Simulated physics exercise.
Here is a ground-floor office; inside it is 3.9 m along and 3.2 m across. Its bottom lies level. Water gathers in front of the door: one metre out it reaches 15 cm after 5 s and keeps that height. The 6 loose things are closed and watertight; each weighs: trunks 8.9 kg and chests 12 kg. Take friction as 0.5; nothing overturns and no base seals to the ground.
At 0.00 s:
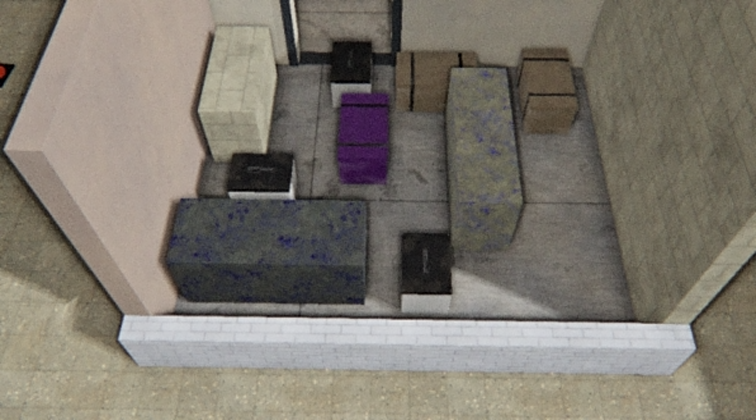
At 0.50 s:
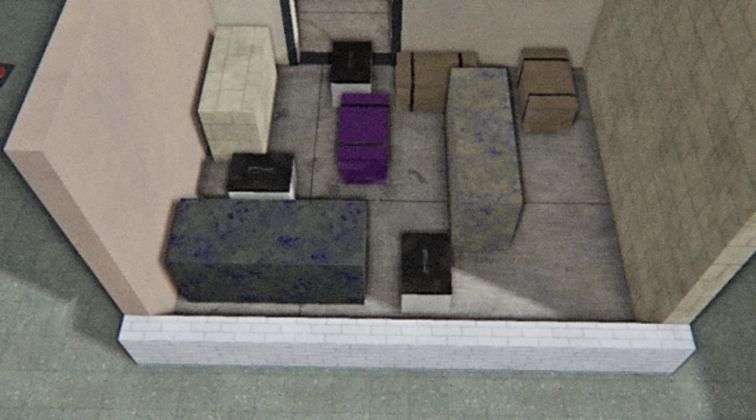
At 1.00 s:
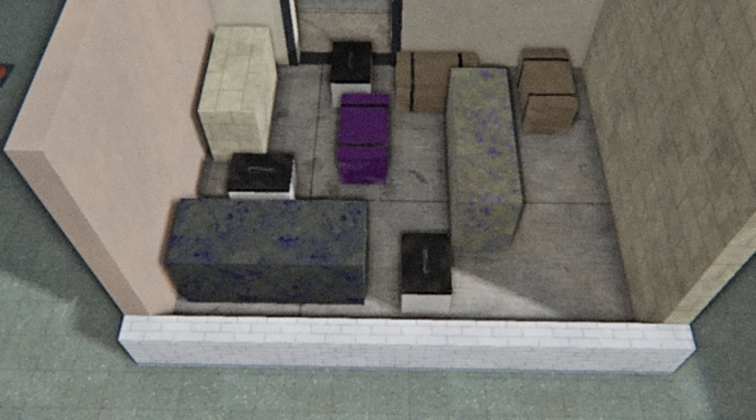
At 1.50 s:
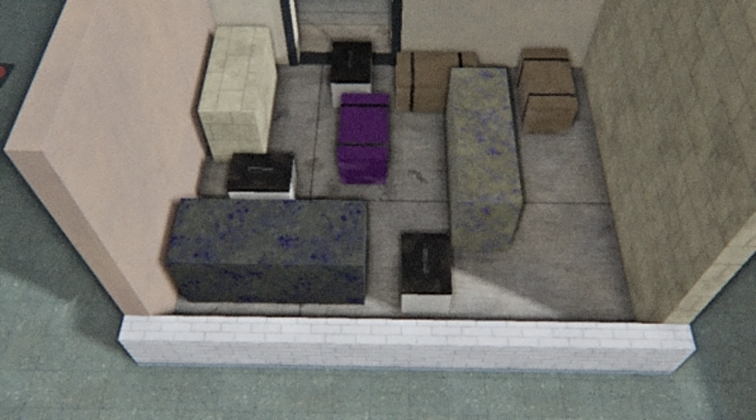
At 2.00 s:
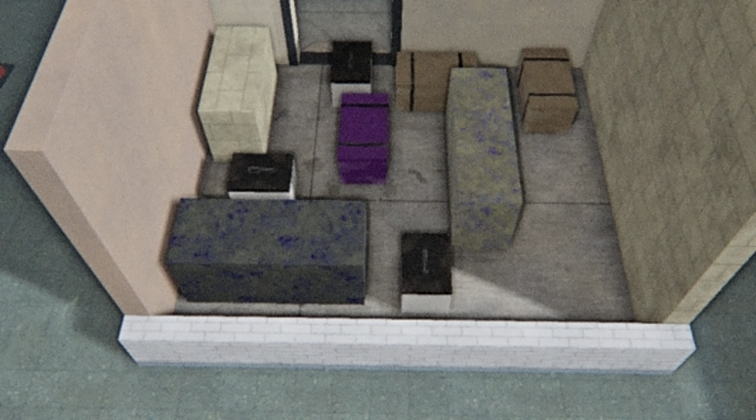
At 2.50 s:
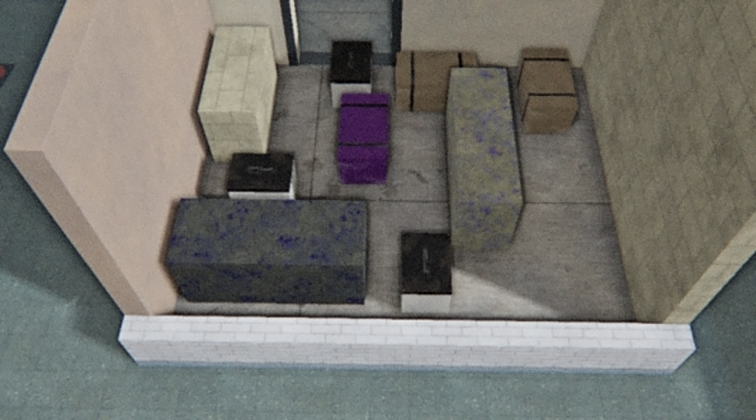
At first, sandy paving surrounds a small open-topped room holding a purple trunk, black-topped chests, brown boxes and long speckled blocks. Then murky grey-green water covers the paving outside and turns slightly bluer, also tinting the doorway at the back, while the floor inside stays dry and nothing there shifts.
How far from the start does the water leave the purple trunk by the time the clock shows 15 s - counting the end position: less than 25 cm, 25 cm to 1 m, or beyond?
Purple trunk ends far away.
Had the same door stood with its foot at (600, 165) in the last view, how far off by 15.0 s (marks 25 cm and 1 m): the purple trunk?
Then the purple trunk is nudged along.
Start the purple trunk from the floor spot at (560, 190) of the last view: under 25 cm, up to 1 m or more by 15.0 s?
It moves a short way.
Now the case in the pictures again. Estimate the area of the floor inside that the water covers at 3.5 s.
About 0.5 m2.
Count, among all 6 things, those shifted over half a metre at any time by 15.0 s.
That makes 4.
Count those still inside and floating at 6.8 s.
At that moment 2.
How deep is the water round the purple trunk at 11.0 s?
About 9 cm.
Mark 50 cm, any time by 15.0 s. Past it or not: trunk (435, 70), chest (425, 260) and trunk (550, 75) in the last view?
In turn: More, more, under.
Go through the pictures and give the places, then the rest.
In the first frame, the purple trunk at (364, 125), on the bottom; 0.0 m2 under water; 0 of 6 have shifted.
In the second frame, the purple trunk at (364, 125), on the bottom; 0.0 m2 under water; 0 of 6 have shifted.
In the third frame, the purple trunk at (364, 125), on the bottom; 0.0 m2 under water; 0 of 6 have shifted.
In the fourth frame, the purple trunk at (364, 125), on the bottom; 0.0 m2 under water; 0 of 6 have shifted.
In the fifth frame, the purple trunk at (364, 125) rests on the ground; 0.0 m2 under water; 0 of 6 have shifted.
In the sixth frame, the purple trunk at (364, 125), on the bottom; water covers 0.0 m2; 0 of 6 have shifted.
After 3.5 s the purple trunk is near (364, 125), 0.0 m from its start, aground; 0 afloat.
After 6.8 s the purple trunk is near (394, 174), 0.6 m from its start, afloat; 2 afloat.
After 11.0 s the purple trunk is near (393, 237), 1.3 m from its start, afloat; 4 afloat.
After 15.0 s the purple trunk is near (525, 260), 2.0 m from its start, afloat; 6 afloat.
